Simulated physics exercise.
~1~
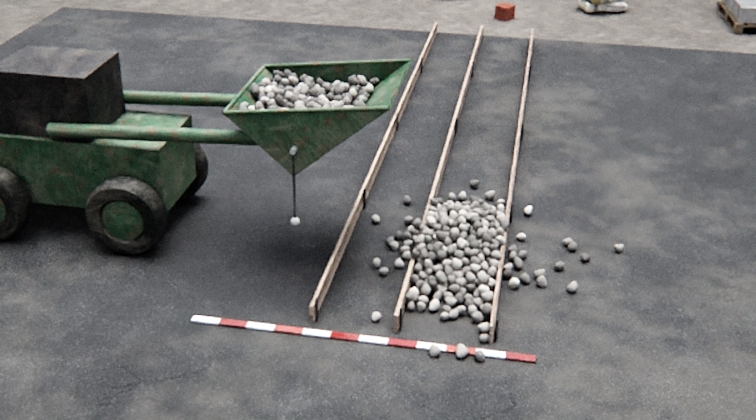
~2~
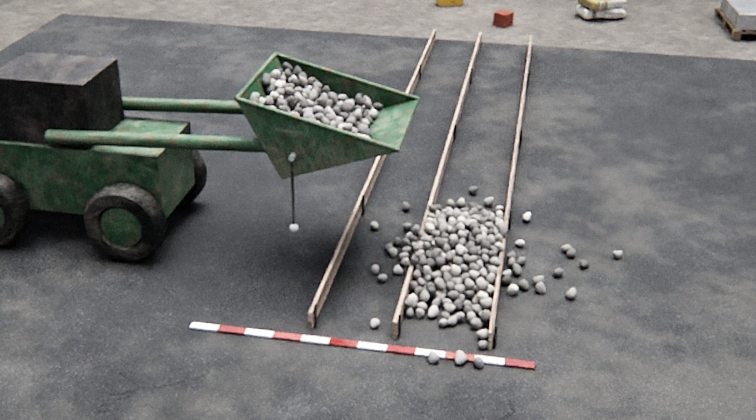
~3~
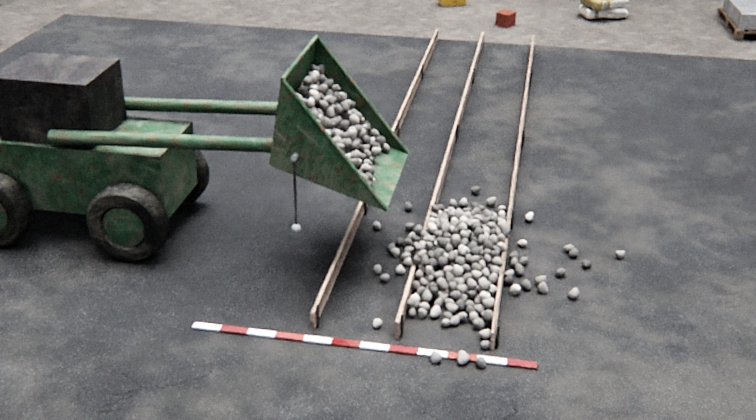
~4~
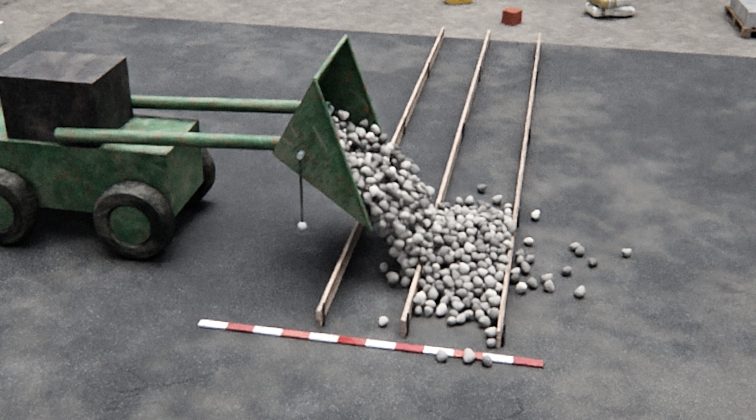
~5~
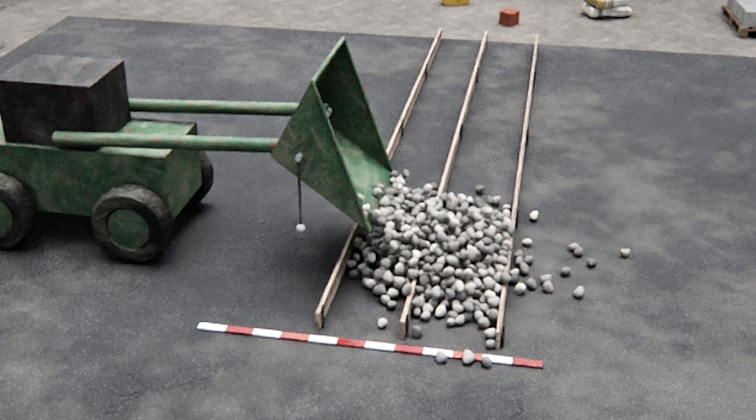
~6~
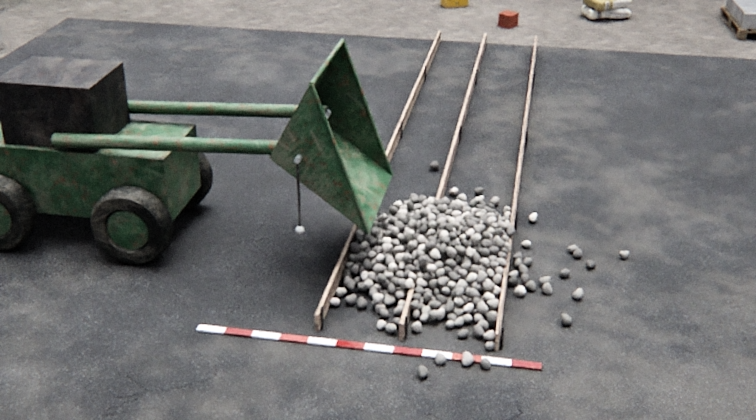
On a dark grey floor, a green loader at left holds a bucket full of grey stones beside three long wooden boards, where an earlier heap already lies, mostly between the middle and right boards. The bucket tips forward to the right, and at first its stones stay inside while the old heap lies still. As it tilts more steeply, the stones pour over the lip, across the left board and onto the heap. The bucket then holds its steep angle while the last stones leave it. It ends empty above one broad pile spread across both bays, with a few strays beyond the right board.
